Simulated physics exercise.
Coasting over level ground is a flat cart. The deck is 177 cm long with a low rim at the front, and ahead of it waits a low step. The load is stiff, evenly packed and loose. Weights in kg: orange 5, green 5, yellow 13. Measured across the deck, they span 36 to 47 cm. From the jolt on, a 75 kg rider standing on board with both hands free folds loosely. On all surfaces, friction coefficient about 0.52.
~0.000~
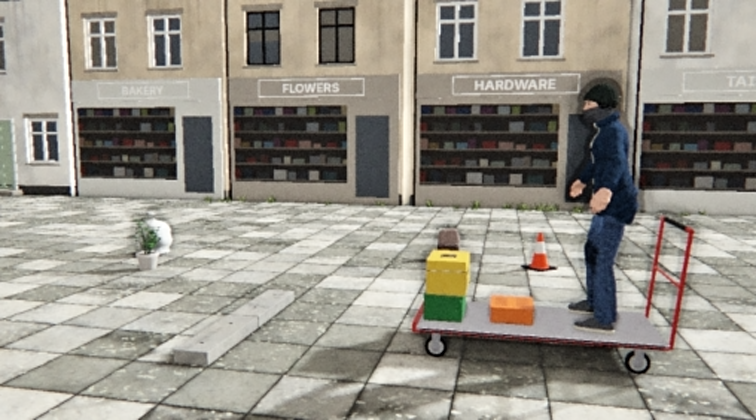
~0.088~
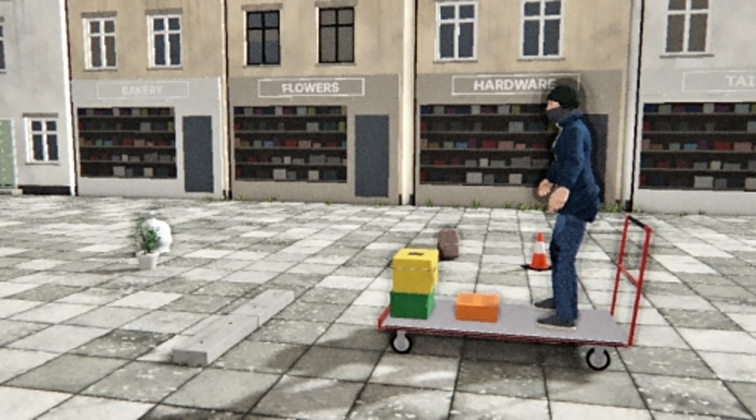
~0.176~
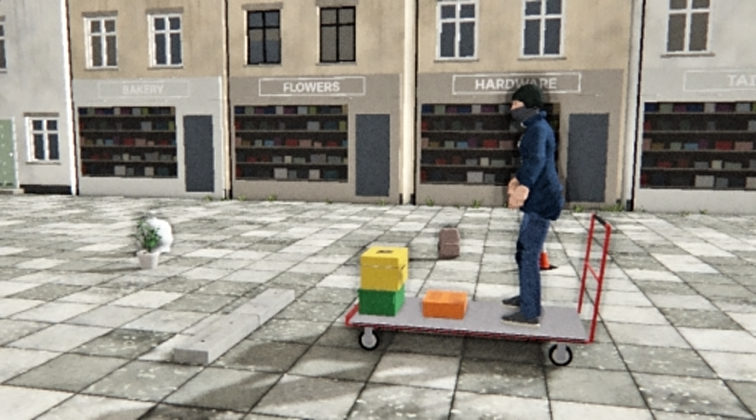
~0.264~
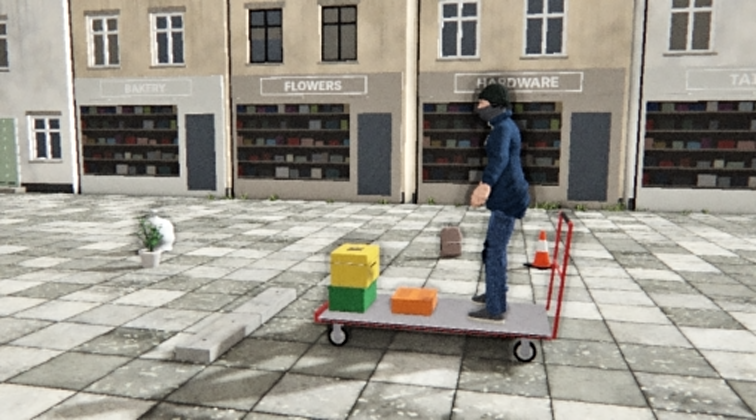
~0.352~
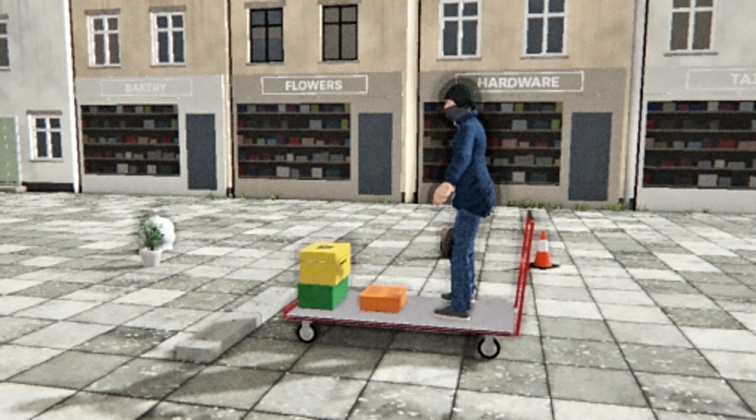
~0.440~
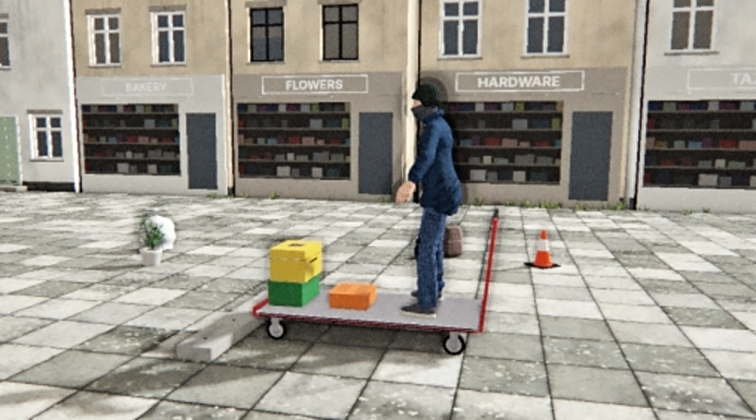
Flatbed cart carrying a standing masked figure, stacked yellow and green boxes and an orange tote, rolling left across a paved square.
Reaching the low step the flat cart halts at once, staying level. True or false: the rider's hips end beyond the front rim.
True.
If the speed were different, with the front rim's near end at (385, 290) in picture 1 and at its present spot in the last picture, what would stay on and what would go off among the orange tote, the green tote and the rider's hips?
Orange: Still aboard; green: Still aboard; hips: Still aboard.
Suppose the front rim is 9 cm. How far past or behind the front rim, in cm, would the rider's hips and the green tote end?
Hips 50 past, green 20 behind.
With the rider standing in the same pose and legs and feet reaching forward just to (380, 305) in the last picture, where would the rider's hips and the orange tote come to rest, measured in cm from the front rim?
Then hips 30 past, orange 50 behind.
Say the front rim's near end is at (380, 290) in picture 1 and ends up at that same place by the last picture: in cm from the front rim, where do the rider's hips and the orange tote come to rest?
So the hips settle 20 cm short of the front rim, while the orange one stops 50 cm behind it.
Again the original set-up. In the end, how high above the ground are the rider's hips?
Around 10 centimetres up.
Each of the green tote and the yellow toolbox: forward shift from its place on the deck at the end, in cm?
I'd put the green one at around 0 cm and the yellow one at around 170 cm.
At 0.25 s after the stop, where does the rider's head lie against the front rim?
60 cm behind the rim.
Impact comes at 0.50 s.
After 0.75 s the rider's hips are 70 cm behind the rim, near (328, 221) in the last picture's view.
After 1.05 s the rider's hips are 3 cm past the rim, near (249, 262) in the last picture's view.
After 1.50 s the rider's hips are 55 cm past the rim, near (200, 305) in the last picture's view.
At rest, 2.3 s, past the rim, yellow toolbox and the rider's hips; behind it, orange tote and green tote.
